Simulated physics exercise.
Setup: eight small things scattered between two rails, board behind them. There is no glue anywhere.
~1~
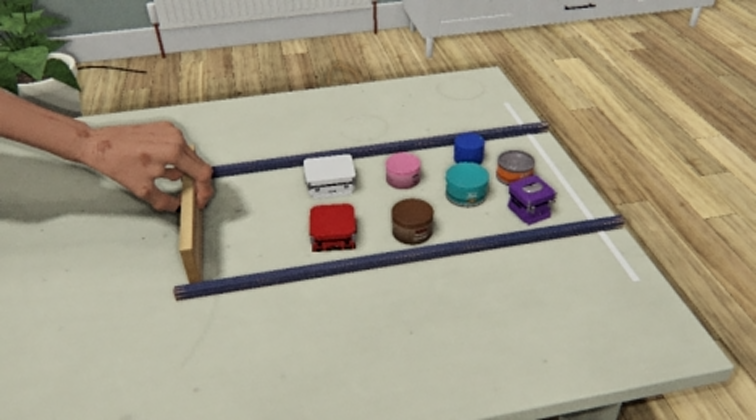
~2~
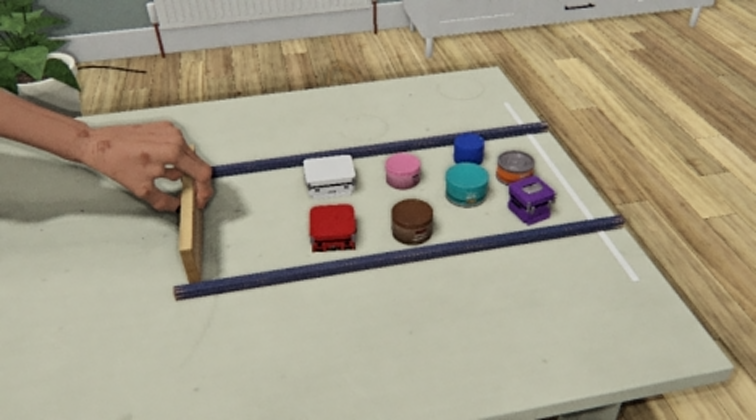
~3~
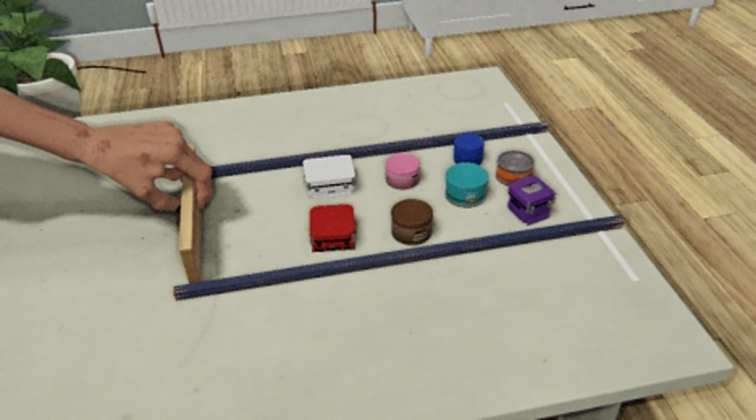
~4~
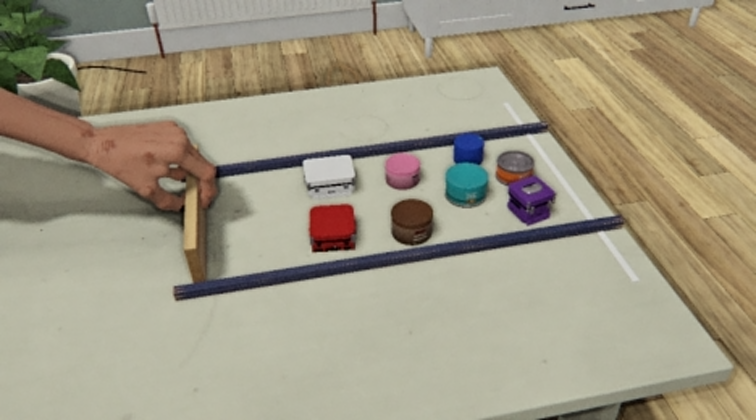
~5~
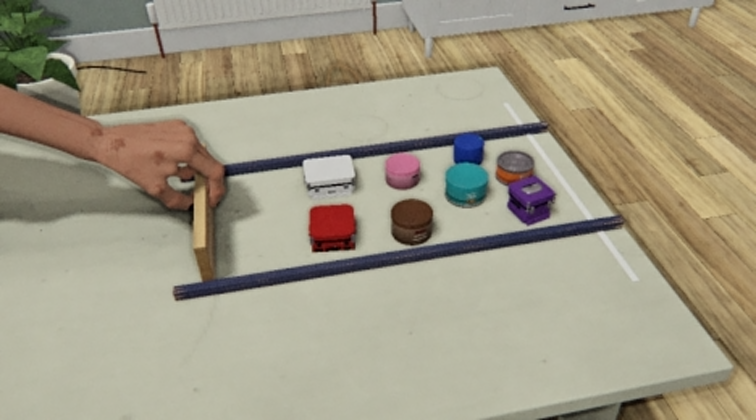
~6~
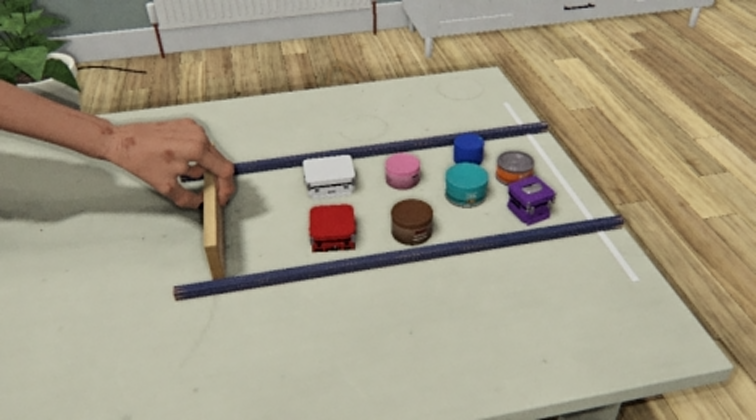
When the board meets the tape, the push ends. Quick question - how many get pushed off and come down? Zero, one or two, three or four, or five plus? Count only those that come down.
Five plus, I'd say.
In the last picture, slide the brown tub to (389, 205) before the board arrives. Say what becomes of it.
It drops.
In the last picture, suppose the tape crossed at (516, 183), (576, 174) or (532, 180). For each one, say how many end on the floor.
Going through each try, you'd get 2, 8 and 6.
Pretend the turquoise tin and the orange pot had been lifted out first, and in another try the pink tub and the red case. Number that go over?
4 in the first case and 3 in the second.
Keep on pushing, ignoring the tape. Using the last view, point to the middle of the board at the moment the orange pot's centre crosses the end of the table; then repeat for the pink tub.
Roughly at (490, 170) and roughly at (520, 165).
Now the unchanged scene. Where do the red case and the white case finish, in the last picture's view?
The red case settles near (594, 188); as for the white case, near (564, 144).
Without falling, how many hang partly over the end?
The count would be 2.
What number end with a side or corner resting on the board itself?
Total: 2.
Soon after, none off yet; orange pot at rest near (515, 169); purple case at rest near (530, 200); blue lid at rest near (469, 151).
After that, none off yet; orange pot displaced about its own width near (539, 165); purple case displaced about its own width near (563, 194); blue lid displaced about its own width near (491, 140).
In the end, the number that fall off is five or more; gone, brown tub, pink tub, turquoise tin, blue lid, purple case and orange pot.
